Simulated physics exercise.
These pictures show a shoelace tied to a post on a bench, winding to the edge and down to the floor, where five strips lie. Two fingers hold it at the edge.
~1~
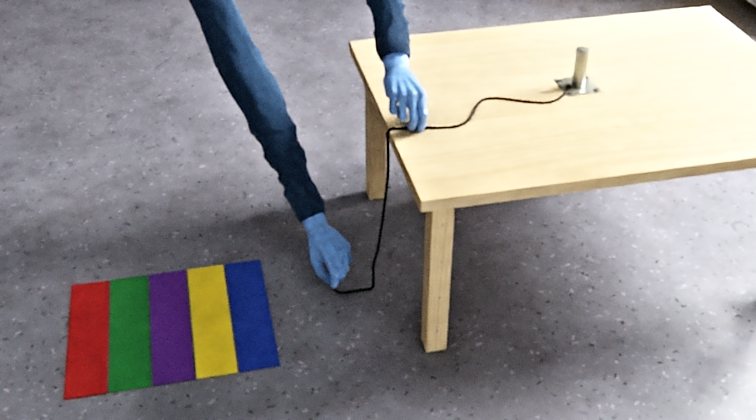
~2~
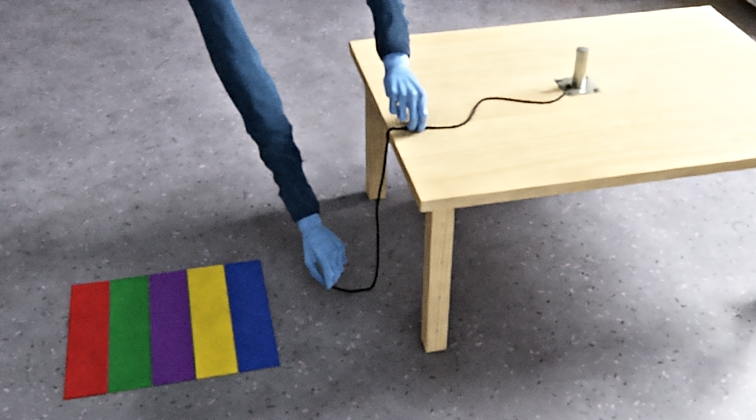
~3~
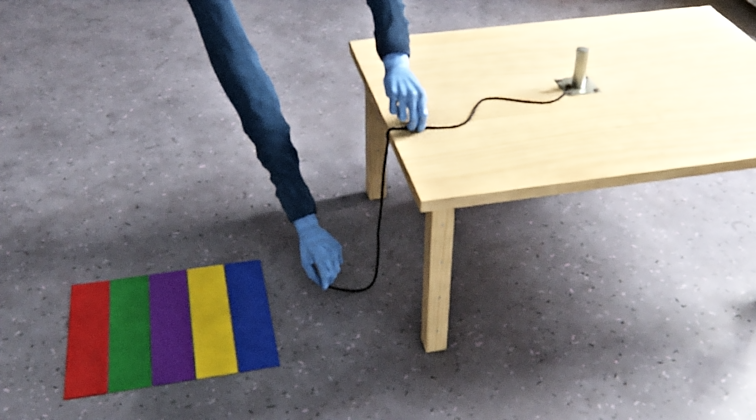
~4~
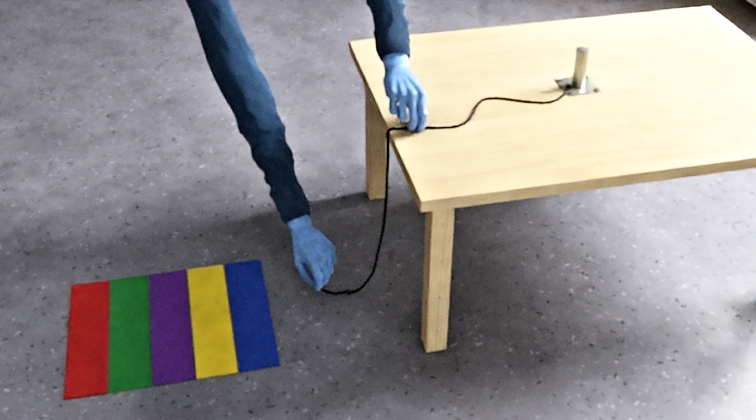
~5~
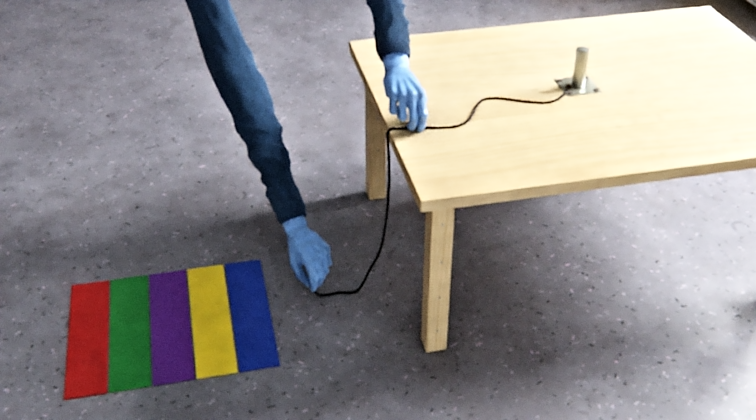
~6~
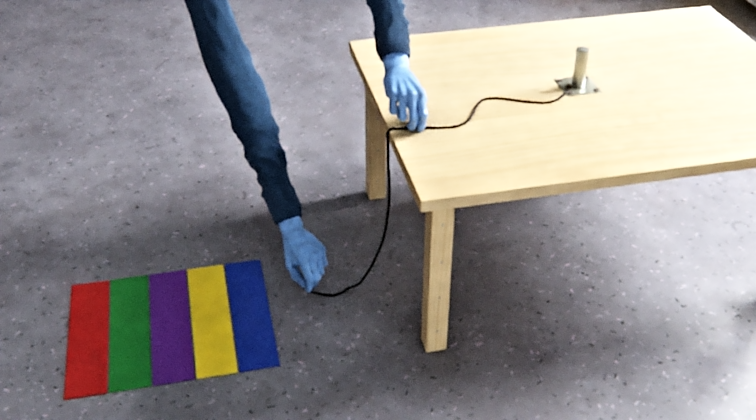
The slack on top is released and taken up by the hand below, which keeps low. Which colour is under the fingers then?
The end stops over the purple strip.
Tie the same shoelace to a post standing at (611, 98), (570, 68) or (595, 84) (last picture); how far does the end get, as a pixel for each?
Near (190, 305), (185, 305) and (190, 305).
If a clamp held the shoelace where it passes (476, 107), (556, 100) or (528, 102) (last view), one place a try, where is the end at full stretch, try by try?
Near (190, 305), (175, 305) and (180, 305).
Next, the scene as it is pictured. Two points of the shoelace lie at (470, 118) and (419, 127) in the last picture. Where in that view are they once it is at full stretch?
At (437, 115), then (384, 132).
Soon after, end near (235, 297); over blue.
Then, end near (192, 303); over yellow.
At full stretch, end near (167, 307); over purple. It gets as far as the purple strip.
